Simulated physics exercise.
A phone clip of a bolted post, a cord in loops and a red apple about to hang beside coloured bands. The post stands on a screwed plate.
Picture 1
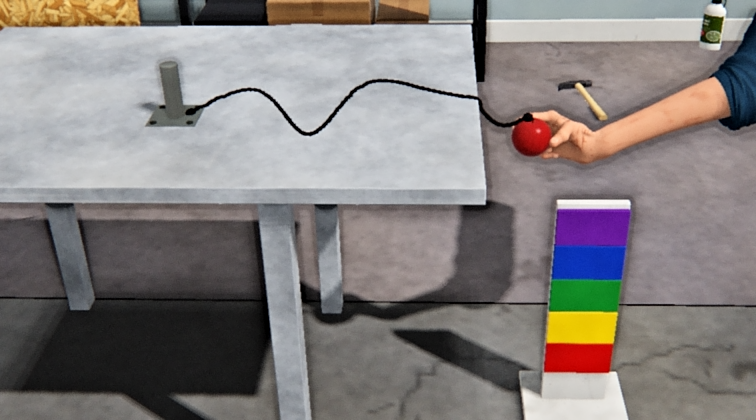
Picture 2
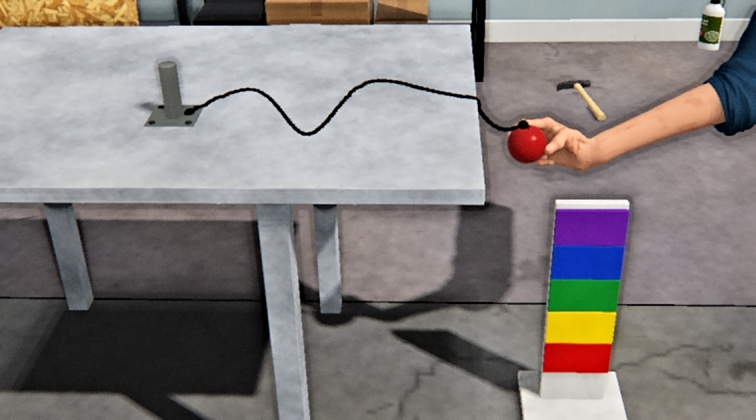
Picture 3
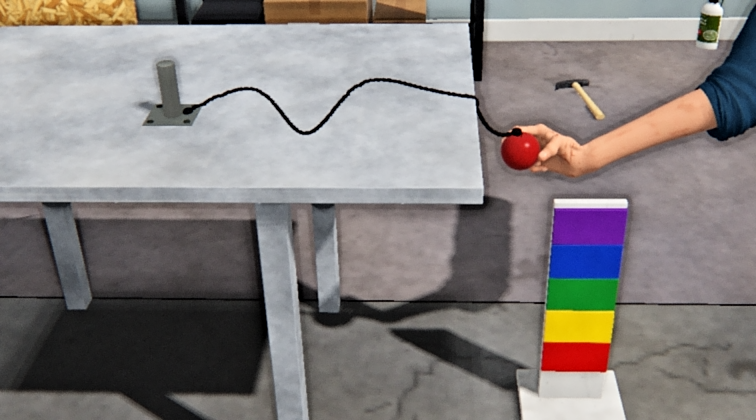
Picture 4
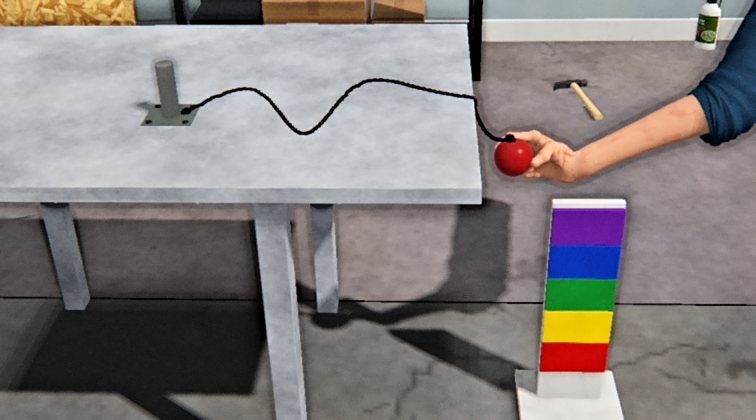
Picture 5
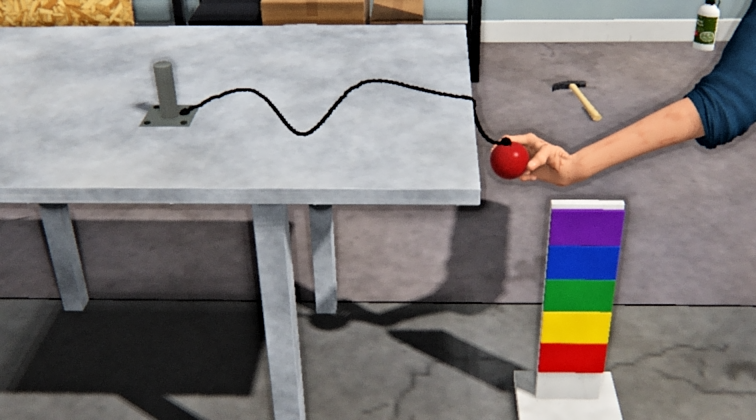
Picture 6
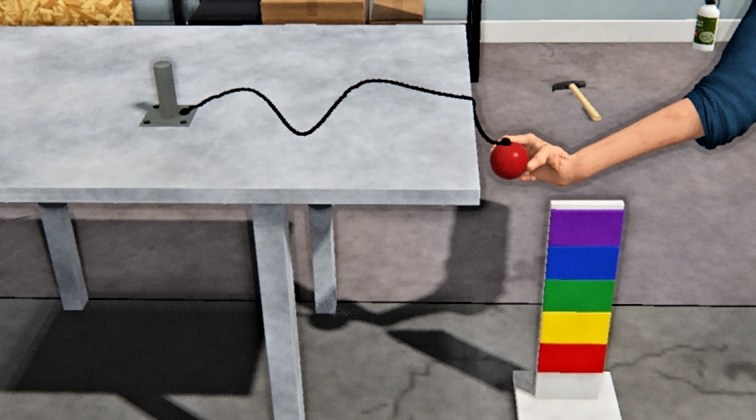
A red ball on a black cord is held by a hand beyond the right edge of a grey table, seen from slightly above in a workshop-like room. The cord waves across the tabletop from a grey post on a plate at left, while a stand banded purple, blue, green, yellow and red rises below right, near a hammer. The hand lowers the ball slightly leftward, slowing to near stillness, as the view shifts very slightly.
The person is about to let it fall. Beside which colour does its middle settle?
The cord holds its middle at yellow.
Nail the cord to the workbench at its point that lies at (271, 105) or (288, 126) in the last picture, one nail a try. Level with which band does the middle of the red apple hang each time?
It would be green; blue.
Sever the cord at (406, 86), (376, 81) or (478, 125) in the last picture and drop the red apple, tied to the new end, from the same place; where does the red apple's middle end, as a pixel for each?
The places are (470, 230), (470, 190) and (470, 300).
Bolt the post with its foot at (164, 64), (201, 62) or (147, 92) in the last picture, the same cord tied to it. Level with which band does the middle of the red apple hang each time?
It would be green; yellow; green.
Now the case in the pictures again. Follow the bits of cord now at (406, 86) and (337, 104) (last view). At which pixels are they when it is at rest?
At (468, 204), then (473, 111).
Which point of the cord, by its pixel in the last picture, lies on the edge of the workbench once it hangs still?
The one at (335, 106).
Early on, apple near (438, 332); level with yellow.
Midway, apple near (478, 322); level with yellow.
Finally, apple near (461, 329); level with yellow. At yellow.
